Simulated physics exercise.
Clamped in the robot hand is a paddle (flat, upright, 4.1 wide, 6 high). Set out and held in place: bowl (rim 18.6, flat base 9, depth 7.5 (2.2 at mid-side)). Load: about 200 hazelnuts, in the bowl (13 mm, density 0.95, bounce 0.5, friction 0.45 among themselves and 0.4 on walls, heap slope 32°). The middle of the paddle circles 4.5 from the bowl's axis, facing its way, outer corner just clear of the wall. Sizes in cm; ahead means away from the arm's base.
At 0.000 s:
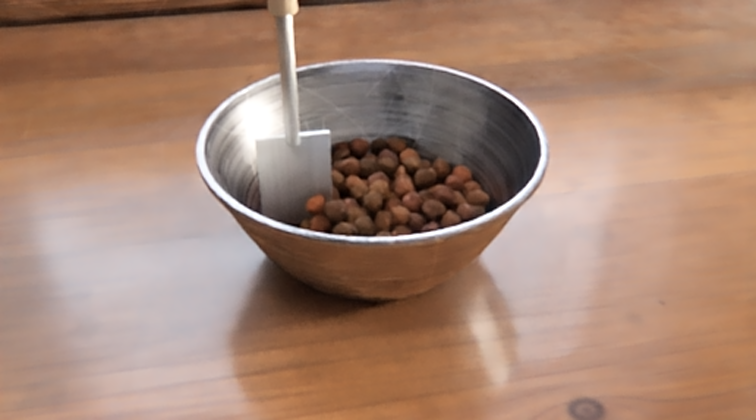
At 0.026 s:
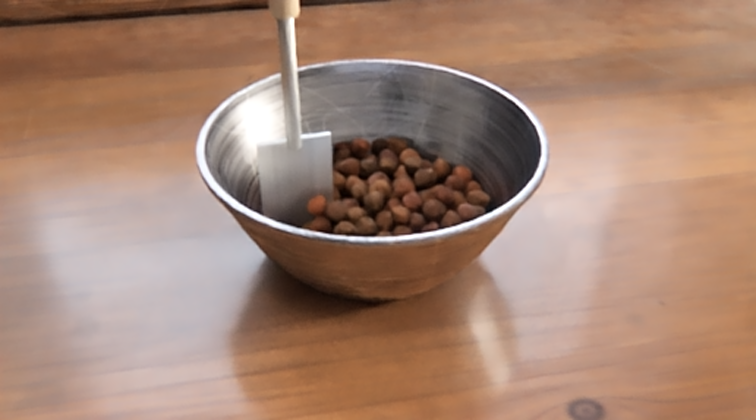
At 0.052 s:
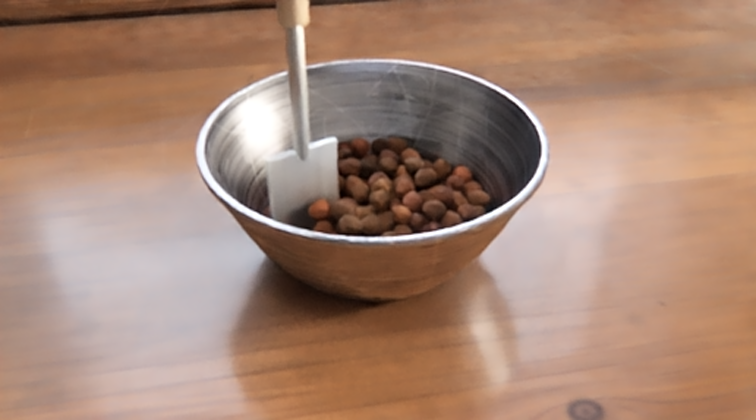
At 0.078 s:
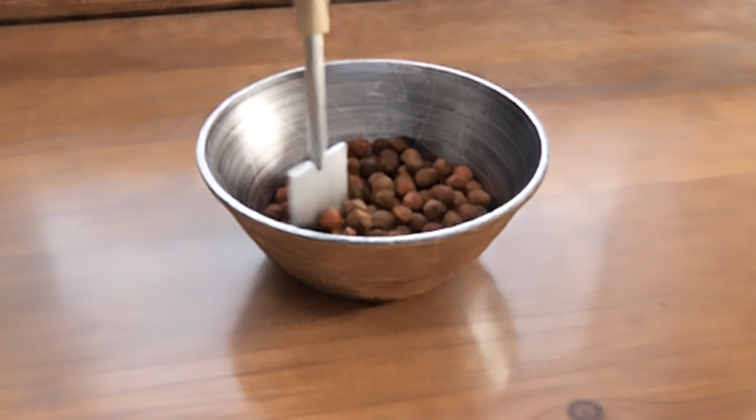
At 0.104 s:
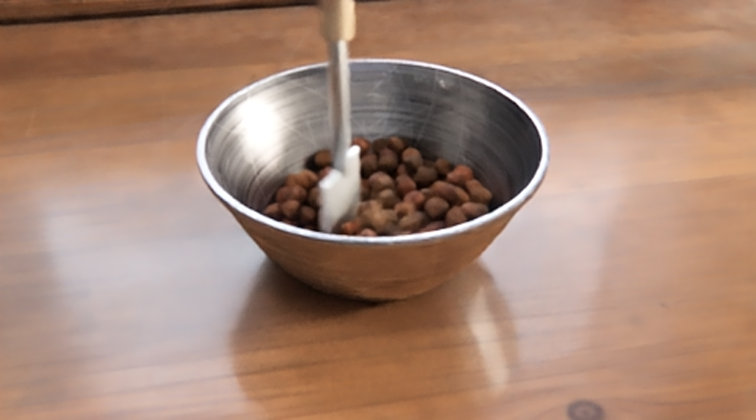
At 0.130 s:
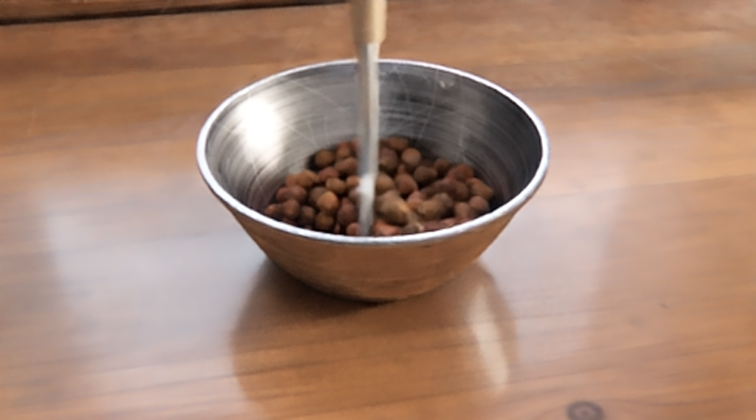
On a wooden tabletop, a paddle sweeping from the left side of a metal bowl toward the viewer, turning edge-on through brown nuts.
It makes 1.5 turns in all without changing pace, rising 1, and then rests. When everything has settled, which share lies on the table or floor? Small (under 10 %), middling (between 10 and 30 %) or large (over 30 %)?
Answer: Small; under 10 % of the hazelnuts finish on the table or floor.
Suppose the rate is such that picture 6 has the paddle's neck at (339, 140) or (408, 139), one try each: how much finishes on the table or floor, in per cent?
Some 0 and 15 per cent.
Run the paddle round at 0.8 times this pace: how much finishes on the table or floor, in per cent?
About 0 per cent.
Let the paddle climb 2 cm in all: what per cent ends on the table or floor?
Some 5 per cent.
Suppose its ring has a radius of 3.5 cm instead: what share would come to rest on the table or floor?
Then about 0 per cent.
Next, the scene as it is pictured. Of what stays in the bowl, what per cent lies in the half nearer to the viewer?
Some 45 per cent.
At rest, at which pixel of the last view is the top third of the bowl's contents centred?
Near (407, 166).
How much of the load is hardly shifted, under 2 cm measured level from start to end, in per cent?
Roughly 10 per cent.
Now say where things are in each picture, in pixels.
In the first picture, paddle neck at (290, 111), 0° round; upper third of the load around (386, 199), from x 270 to 480, top at y 145; 200 in the bowl.
In the second picture, paddle neck at (292, 114), 6° round; upper third of the load around (386, 199), from x 270 to 480, top at y 145.
In the third picture, paddle neck at (300, 124), 22° round; upper third of the load around (385, 201), from x 270 to 480, top at y 145.
In the fourth picture, paddle neck at (317, 134), 40° round; upper third of the load around (390, 203), from x 270 to 480, top at y 145.
In the fifth picture, paddle neck at (340, 140), 57° round; upper third of the load around (404, 212), from x 275 to 480, top at y 145.
In the sixth picture, paddle neck at (367, 143), 75° round; upper third of the load around (412, 208), from x 275 to 480, top at y 145; 200 in the bowl.
After 0.39 s, 256° round, highest piece 9 above the table; 193 in the bowl, 4 on the table or floor, 3 in flight or on the tool.
After 0.66 s, 76° round, highest piece 9 above the table; 188 in the bowl, 9 on the table or floor, 3 in flight or on the tool.
After 0.99 s, 180° round, highest piece 6 above the table; 187 in the bowl, 13 on the table or floor.
After 1.69 s, 180° round, highest piece 6 above the table; 187 in the bowl, 13 on the table or floor.
At rest, 187 in the bowl, 13 on the table or floor. That is 6 % on the table or floor.
